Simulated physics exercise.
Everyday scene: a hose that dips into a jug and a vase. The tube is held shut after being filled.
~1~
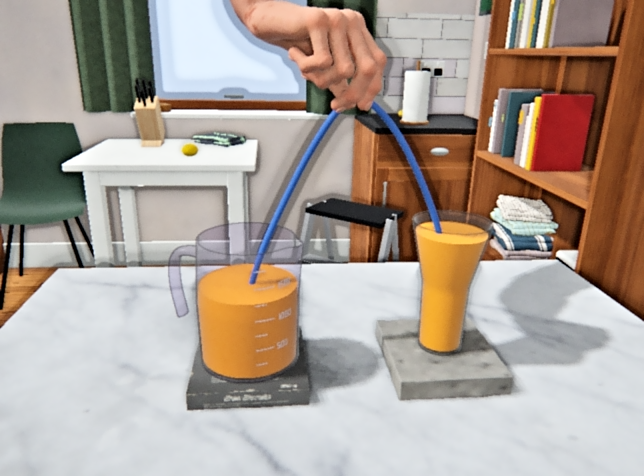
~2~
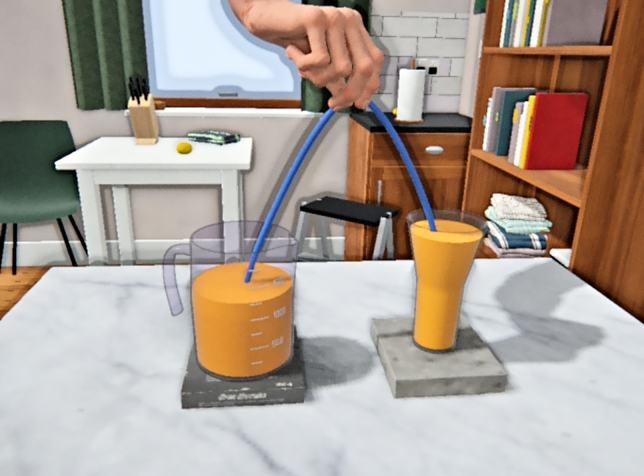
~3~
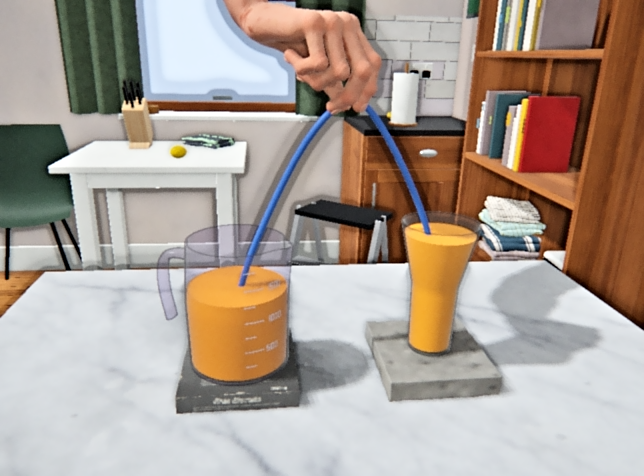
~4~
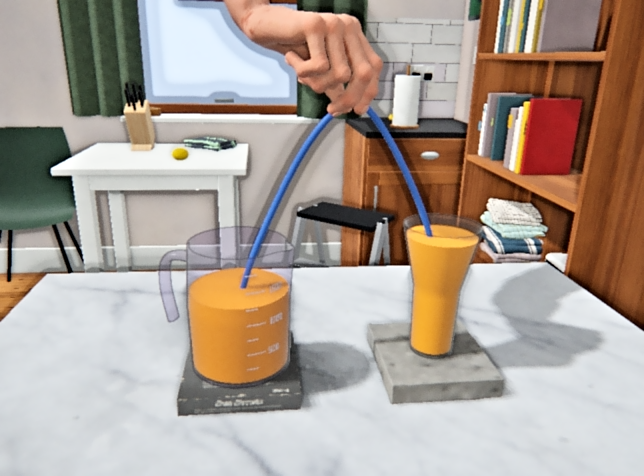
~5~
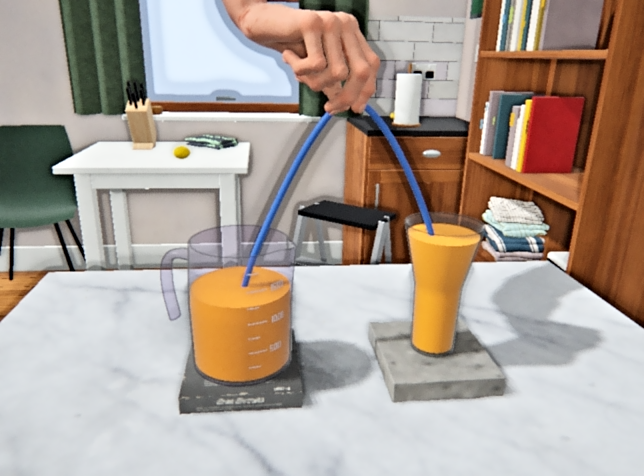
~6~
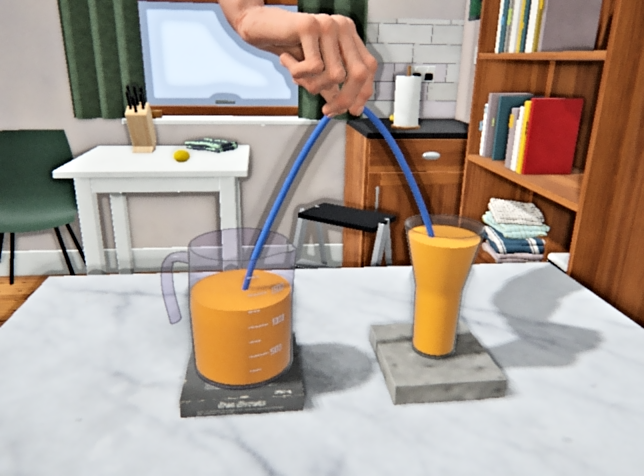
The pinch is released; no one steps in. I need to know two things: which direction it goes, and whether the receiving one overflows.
Here you go: Flow - goes left, taker - no overflow.
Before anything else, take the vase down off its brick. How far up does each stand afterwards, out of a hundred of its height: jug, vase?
Roughly 70 percent and 80 percent.
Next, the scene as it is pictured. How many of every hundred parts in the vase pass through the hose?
Around 45 %.
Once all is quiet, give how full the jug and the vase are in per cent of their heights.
75 and 65 per cent, roughly.
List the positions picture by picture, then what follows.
Nothing flows; jug (249, 296) about two thirds full, up on the packet; vase (446, 283) nearly full, up on the brick, in the first picture.
Fingers on the hose; jug about two thirds full, surface at (243, 282); vase nearly full, surface at (446, 231), in the second picture.
Still shut; jug (238, 298) about two thirds full; vase (435, 284) nearly full, in the third picture.
The hose is pinched; jug about two thirds full, surface at (239, 288); vase nearly full, surface at (442, 237), in the fourth picture.
Nothing flows; jug (241, 299) about two thirds full, up on the packet; vase (438, 285) nearly full, up on the brick, in the fifth picture.
Fingers on the hose; jug about two thirds full, surface at (241, 289); vase nearly full, surface at (444, 237), in the sixth picture.
Next, the jug is about two thirds full; the vase is about three quarters full.
Finally, the jug is about three quarters full; the vase is about two thirds full; the two surfaces are level.
